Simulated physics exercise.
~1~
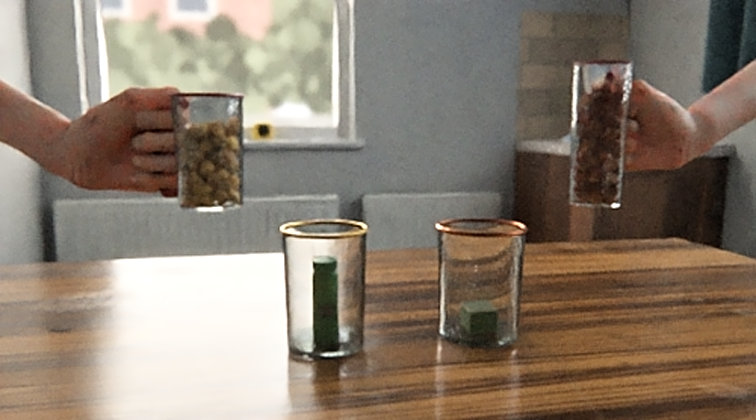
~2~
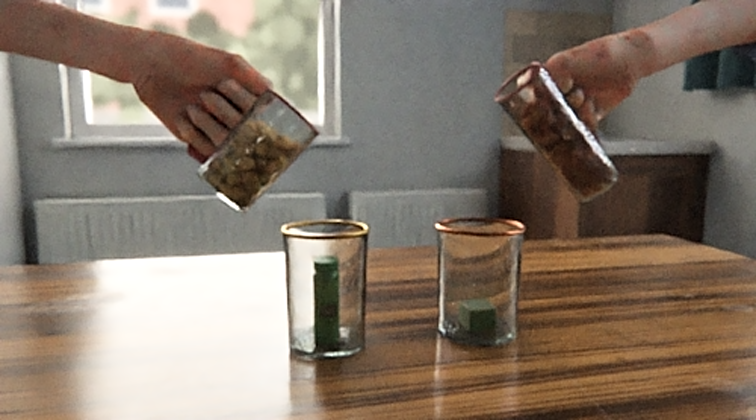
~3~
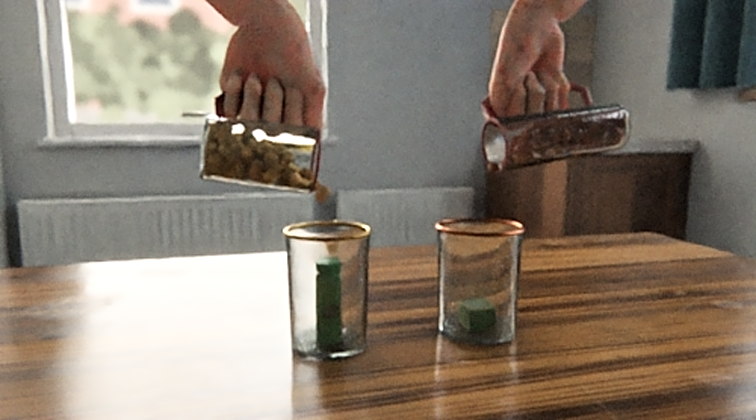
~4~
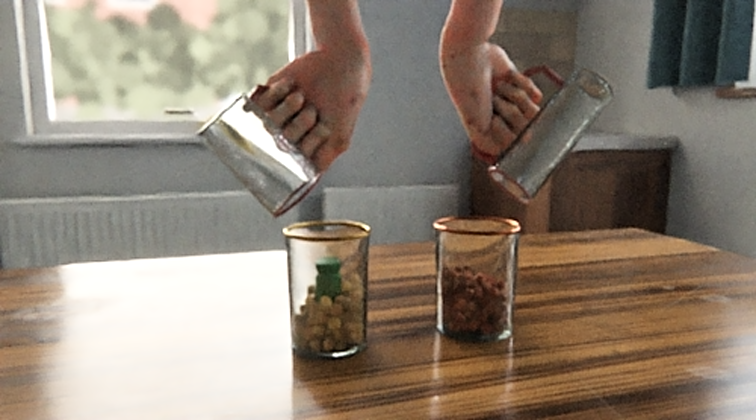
In this clip, two hands tip clear cups of small yellowish and reddish pieces into two glasses on a wooden table, emptying both; the tall green object on the left still pokes above its fill, while the small green block on the right is covered.
